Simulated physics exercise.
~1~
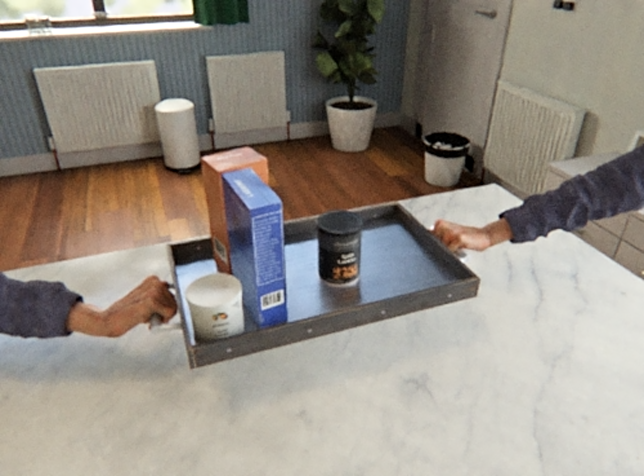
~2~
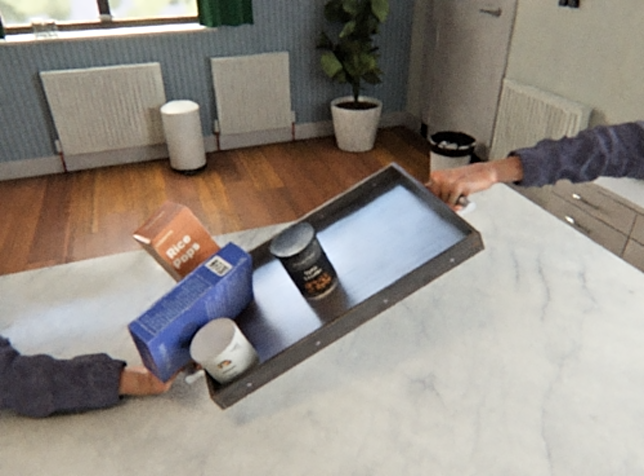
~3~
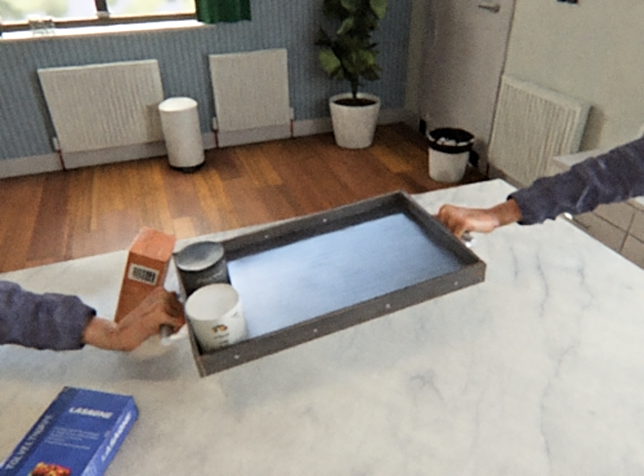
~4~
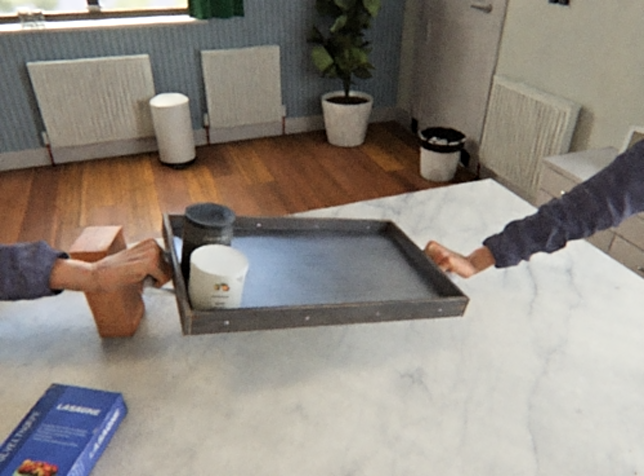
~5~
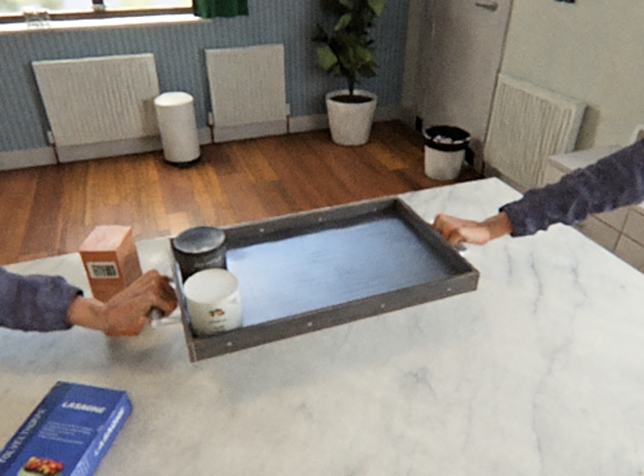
The clip opens on two hands holding a dark-rimmed tray level above a marble counter, carrying a blue packet, an orange carton, a white tin and a black tin. The hands tip the tray steeply, left side down, and the black tin slides left while the packet and carton topple over the left edge. As the tray comes back towards level, the packet lies on the counter and the carton is upside down beyond the rim. The hands then tilt the tray gently the other way and level it again. Both tins finish upright together at its left end.
